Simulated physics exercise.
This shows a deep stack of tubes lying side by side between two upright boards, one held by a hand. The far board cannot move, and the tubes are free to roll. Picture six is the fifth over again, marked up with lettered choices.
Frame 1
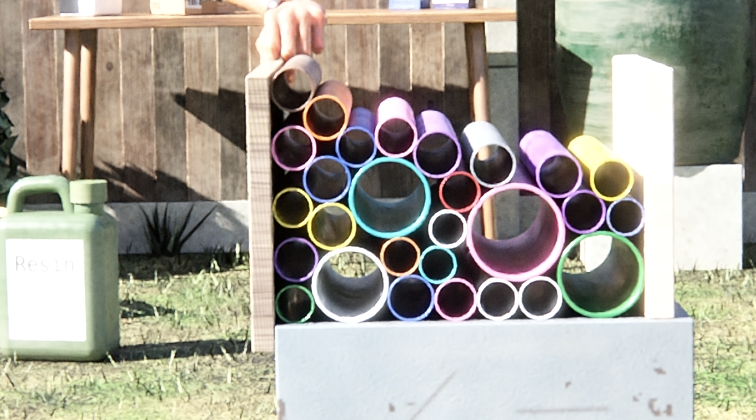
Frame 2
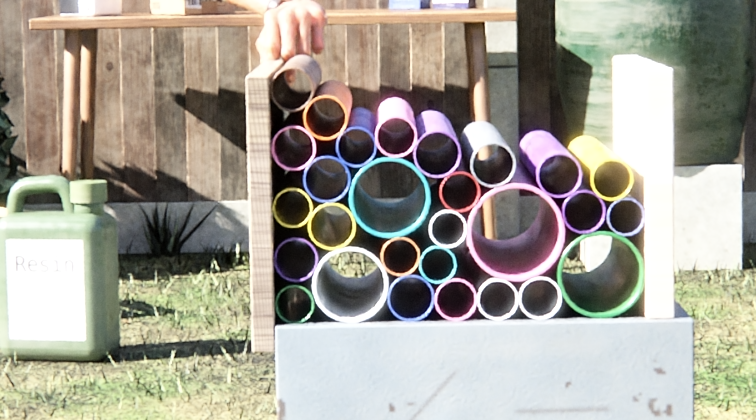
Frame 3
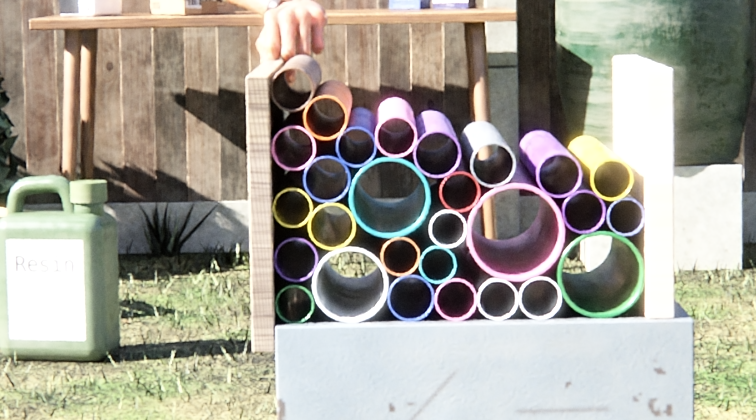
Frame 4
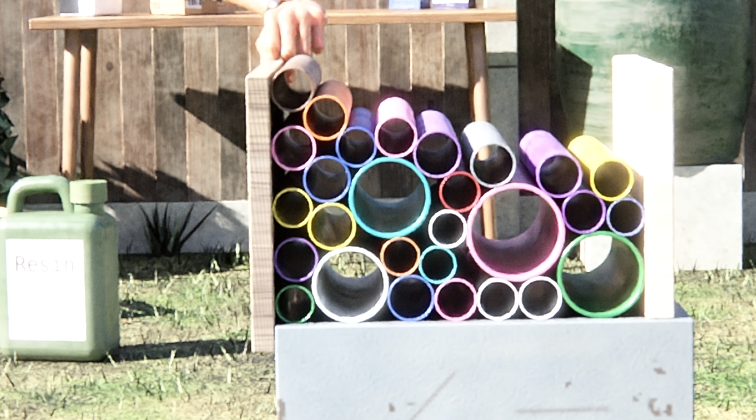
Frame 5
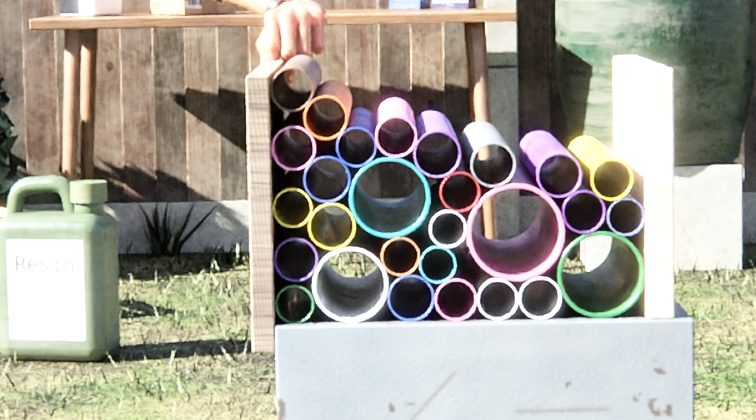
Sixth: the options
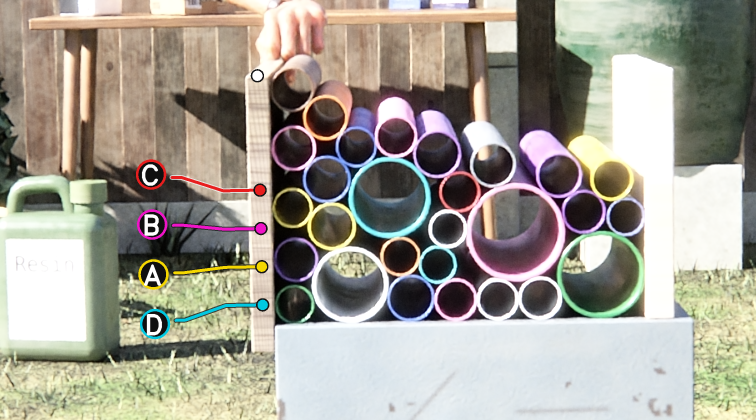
A hand rests on top of the left upright board and stays still, while a stack of colourful tubes of different sizes lies motionless between it and a pale board on the right, beside a green jug on grass.
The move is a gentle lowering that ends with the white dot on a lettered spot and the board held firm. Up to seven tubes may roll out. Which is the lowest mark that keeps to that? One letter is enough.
Lower it to A and no more.
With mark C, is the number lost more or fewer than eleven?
It loses fewer than eleven.
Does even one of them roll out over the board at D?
Yes.
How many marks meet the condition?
The number is three.
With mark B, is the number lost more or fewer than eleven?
It loses fewer than eleven.
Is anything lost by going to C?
Yes, at C.
On the marked copy, A at (262, 267); B at (261, 229); C at (260, 190); D at (263, 305); the white dot at (257, 76).
Following A. Soon after the start, top of the board (271, 161).
Later, top of the board (273, 257).
In the end, top of the board (273, 265), five out over the board.
As for the rest, B two out over the board; C two out over the board; D eight out over the board.
